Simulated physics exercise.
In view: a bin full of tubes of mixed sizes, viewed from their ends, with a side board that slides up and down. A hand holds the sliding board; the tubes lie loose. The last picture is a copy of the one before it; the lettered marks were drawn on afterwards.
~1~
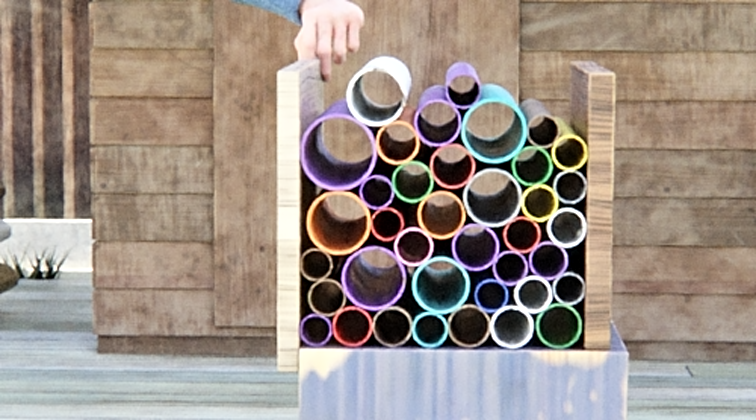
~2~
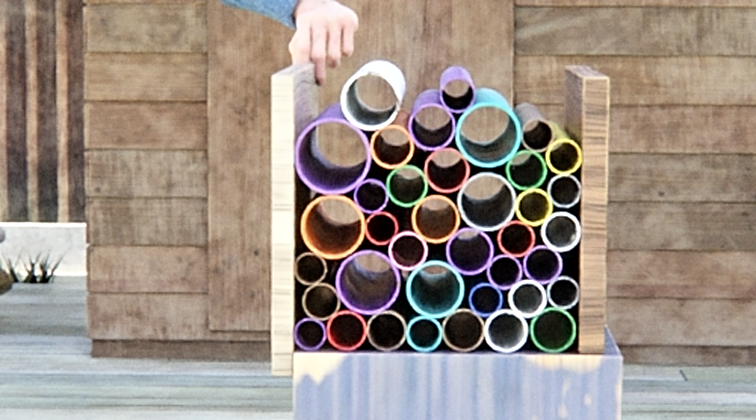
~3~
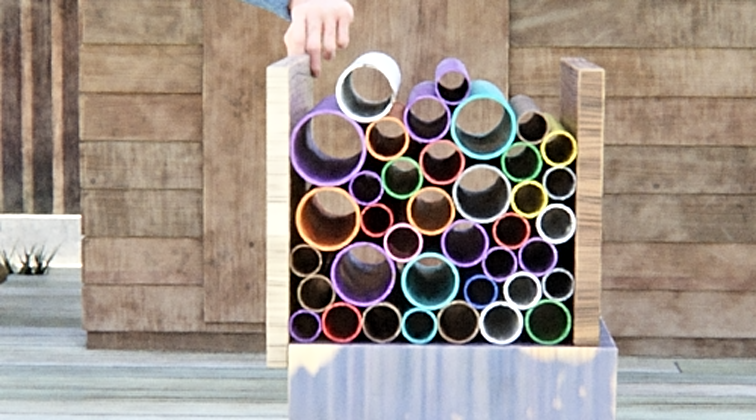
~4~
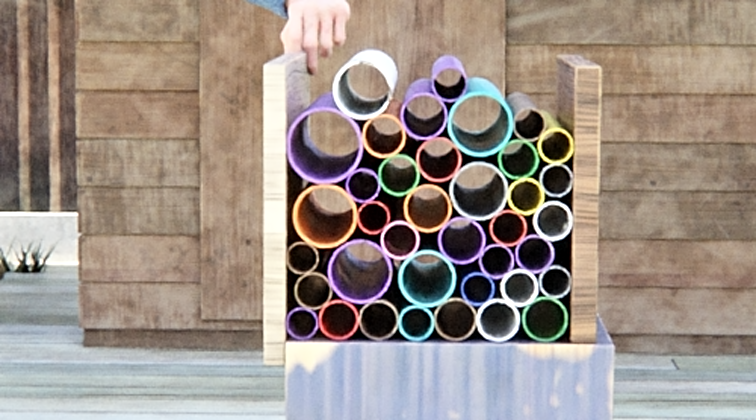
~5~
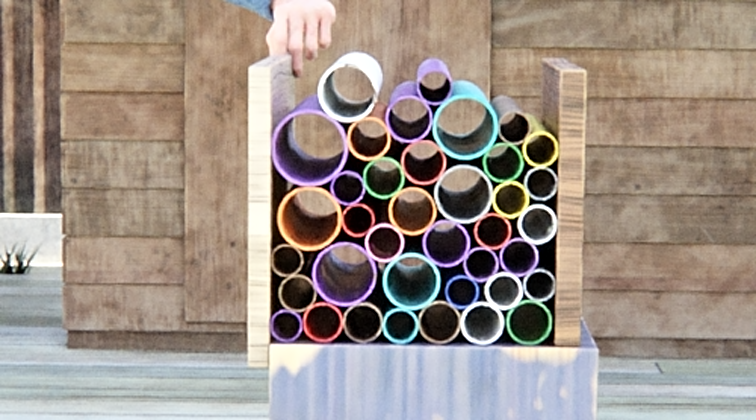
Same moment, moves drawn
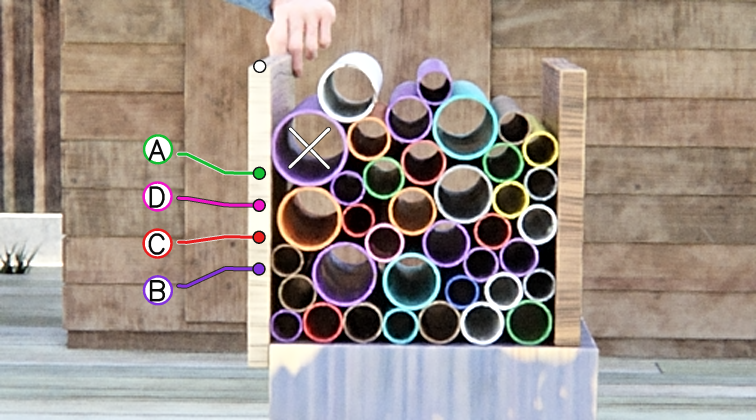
A hand rests on the left board beside stacked colourful tubes as the view shifts slightly.
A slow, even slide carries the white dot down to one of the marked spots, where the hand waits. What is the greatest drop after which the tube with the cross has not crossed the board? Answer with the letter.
The lowest mark that will do is A.
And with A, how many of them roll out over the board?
It comes to none.
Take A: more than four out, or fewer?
Fewer than four.
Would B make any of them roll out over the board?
Yes, at B.
On the copy, A at (260, 174); B at (259, 269); C at (259, 237); D at (259, 205); the cross at (310, 148); the white dot at (260, 67).
On A. First, top of the board (271, 120).
Then, top of the board (270, 173).
Finally, top of the board (270, 173), none out over the board, the crossed one still inside.
By contrast, B lets the crossed one out; C lets the crossed one out; D lets the crossed one out.
